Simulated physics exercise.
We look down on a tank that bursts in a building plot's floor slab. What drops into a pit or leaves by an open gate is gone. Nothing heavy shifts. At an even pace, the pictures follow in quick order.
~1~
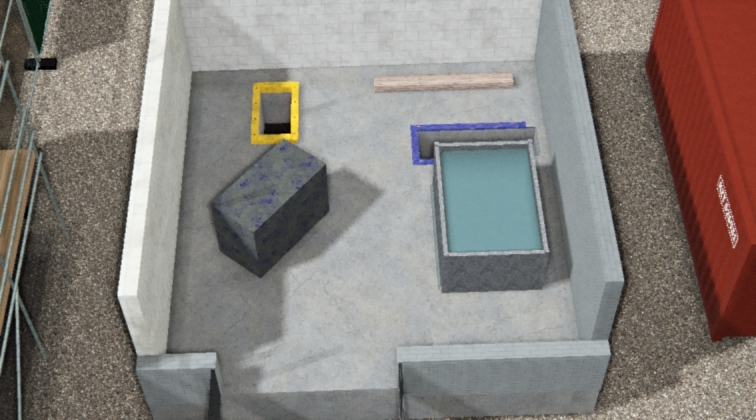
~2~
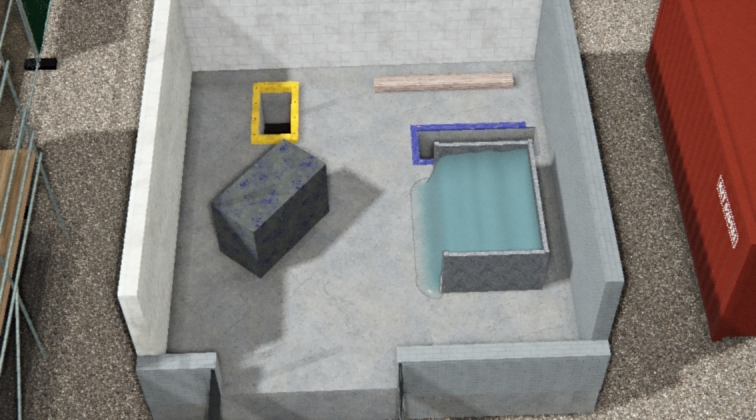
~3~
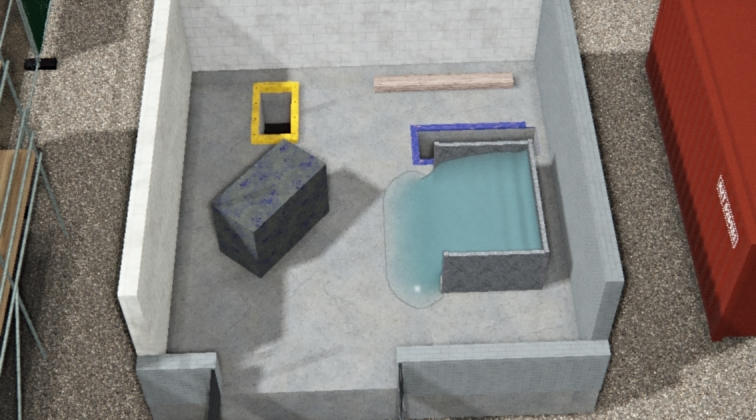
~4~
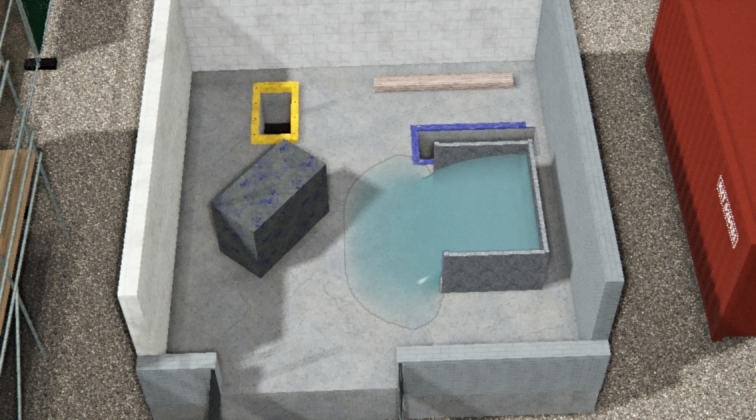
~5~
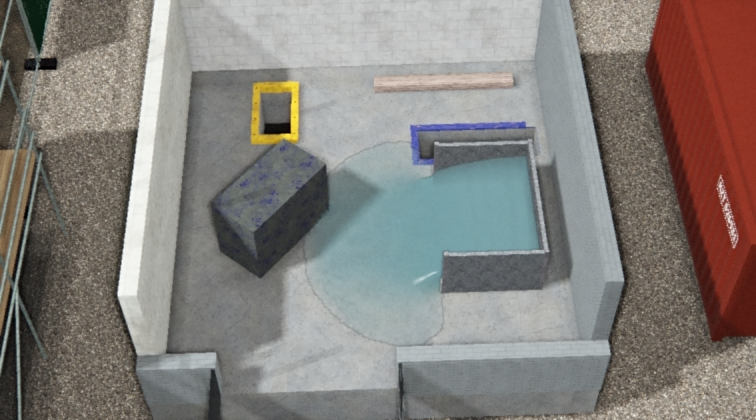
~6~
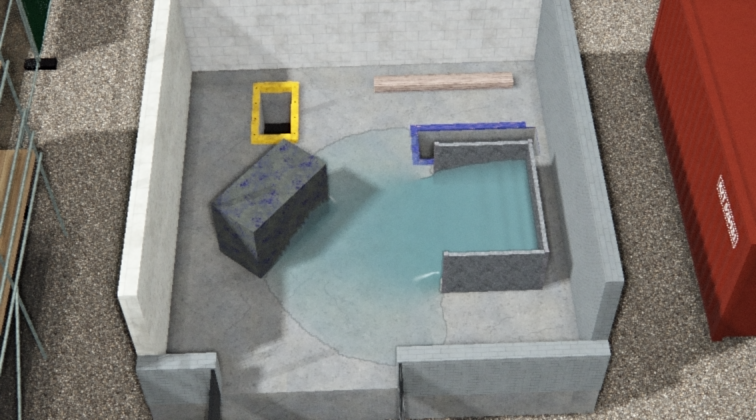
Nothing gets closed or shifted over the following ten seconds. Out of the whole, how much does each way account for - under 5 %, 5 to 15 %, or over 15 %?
The gate will not stay within fifteen per cent; the yellow pit will not leave the five-to-fifteen per cent band; the blue pit will not leave the five-to-fifteen per cent band.
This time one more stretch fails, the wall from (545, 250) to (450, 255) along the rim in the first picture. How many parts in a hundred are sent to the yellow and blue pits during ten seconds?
The yellow pit takes 0 per cent and the blue pit 20 per cent.
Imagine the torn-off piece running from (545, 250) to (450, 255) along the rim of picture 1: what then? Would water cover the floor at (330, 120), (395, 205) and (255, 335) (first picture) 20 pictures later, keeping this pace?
As listed: No water, clear, wet.
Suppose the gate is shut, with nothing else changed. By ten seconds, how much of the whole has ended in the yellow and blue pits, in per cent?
Yellow gets 10 in a hundred, blue gets 12 in a hundred.
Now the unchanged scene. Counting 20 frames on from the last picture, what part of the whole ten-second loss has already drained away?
My guess would be around 45 percent.
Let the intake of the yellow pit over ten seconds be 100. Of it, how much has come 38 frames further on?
It comes to around 100 percent of the ten-second total.
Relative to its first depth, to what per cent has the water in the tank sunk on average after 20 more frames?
About 10 per cent.
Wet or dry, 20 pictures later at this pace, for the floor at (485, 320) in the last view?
That place: Spared.
A moment on, water covers 50 % of the floor; the gate 1 %, the yellow pit 0 %, the blue pit 0 %.
Next, water covers 55 % of the floor; the gate 5 %, the yellow pit 3 %, the blue pit 0 %.
Then, water covers 65 % of the floor; the gate 19 %, the yellow pit 5 %, the blue pit 0 %.
Later, water covers 75 % of the floor; the gate 31 %, the yellow pit 7 %, the blue pit 1 %.
In the end, water covers 80 % of the floor; the gate 38 %, the yellow pit 7 %, the blue pit 9 %.
